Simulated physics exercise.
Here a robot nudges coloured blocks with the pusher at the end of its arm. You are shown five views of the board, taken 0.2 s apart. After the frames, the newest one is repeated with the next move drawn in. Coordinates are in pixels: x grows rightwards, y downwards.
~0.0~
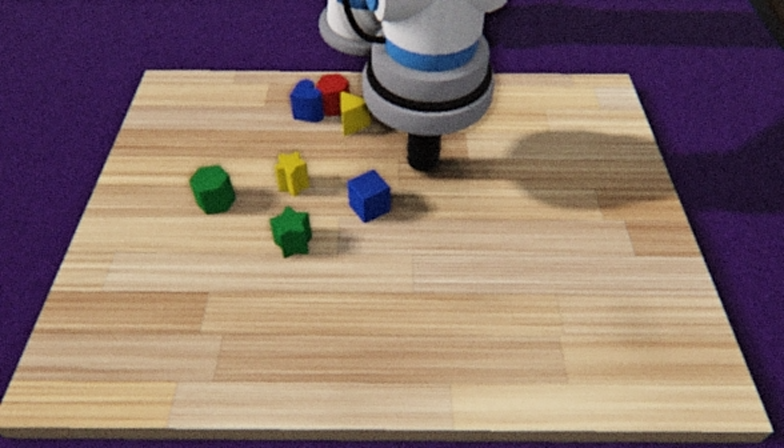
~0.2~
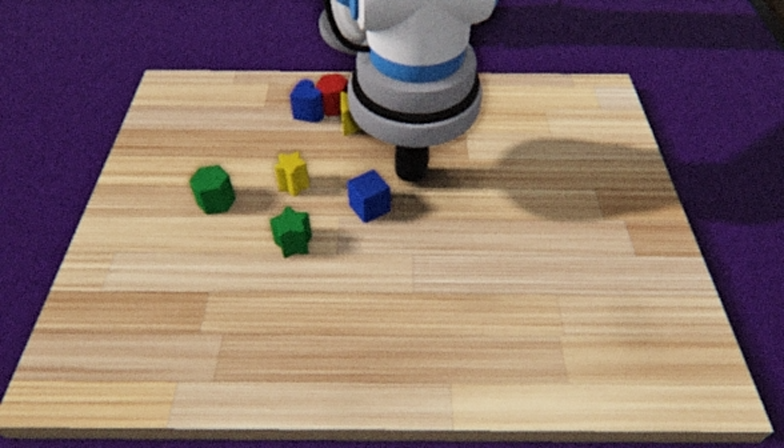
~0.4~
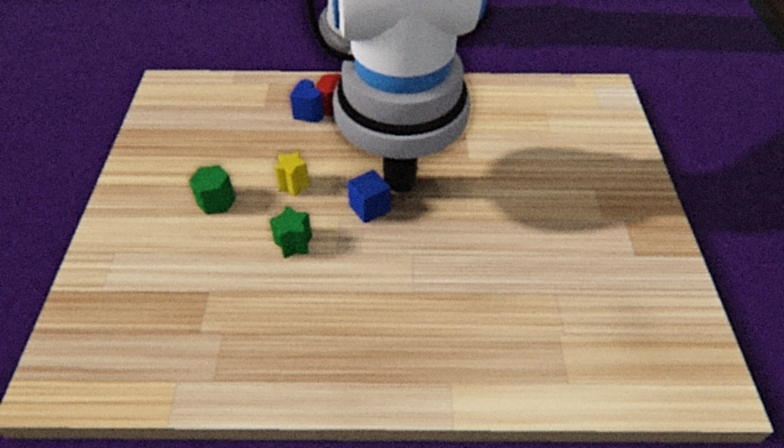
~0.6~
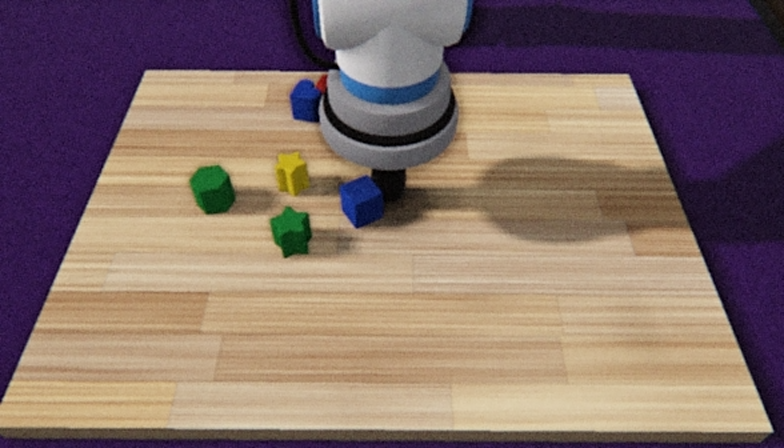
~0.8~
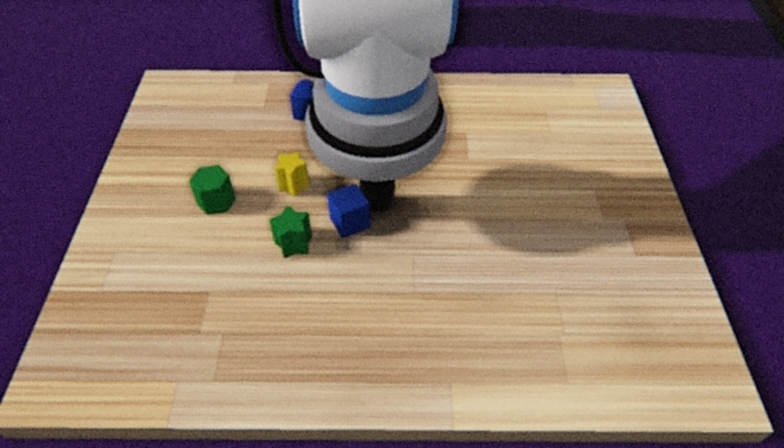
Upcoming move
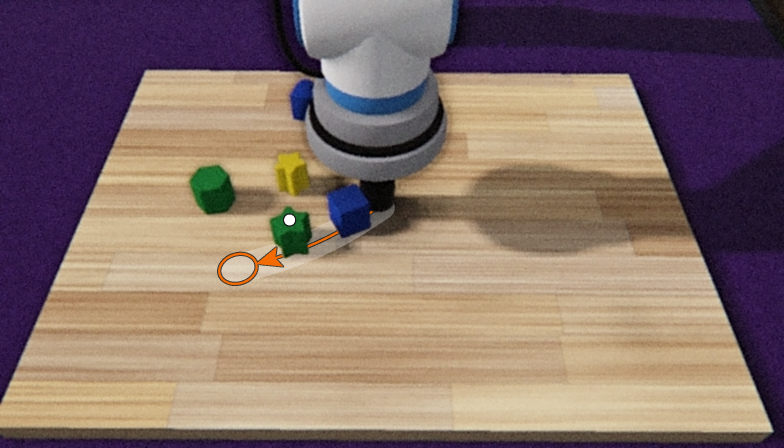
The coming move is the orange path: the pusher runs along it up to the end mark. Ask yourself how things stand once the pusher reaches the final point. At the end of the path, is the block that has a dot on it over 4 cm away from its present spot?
My answer is yes.
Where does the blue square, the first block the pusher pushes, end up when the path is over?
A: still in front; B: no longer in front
Choice A: Still in front.
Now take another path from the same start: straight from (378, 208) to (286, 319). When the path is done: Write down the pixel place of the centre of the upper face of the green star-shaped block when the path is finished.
It comes to (260, 223).
Drawn move, from (378, 208) over (338, 232) and (291, 253) to (238, 269); the dot is on the green star-shaped block.
What follows on the original path. One third of the way, pusher at (337, 226); green star-shaped block at (264, 230); blue square at (303, 223).
Two thirds of the way, pusher at (289, 246); green star-shaped block at (210, 251); blue square at (251, 245).
At the end, pusher at (236, 262); green star-shaped block at (154, 271), turned 35° clockwise; yellow star-shaped block still; blue square at (199, 266), turned 20° anticlockwise.
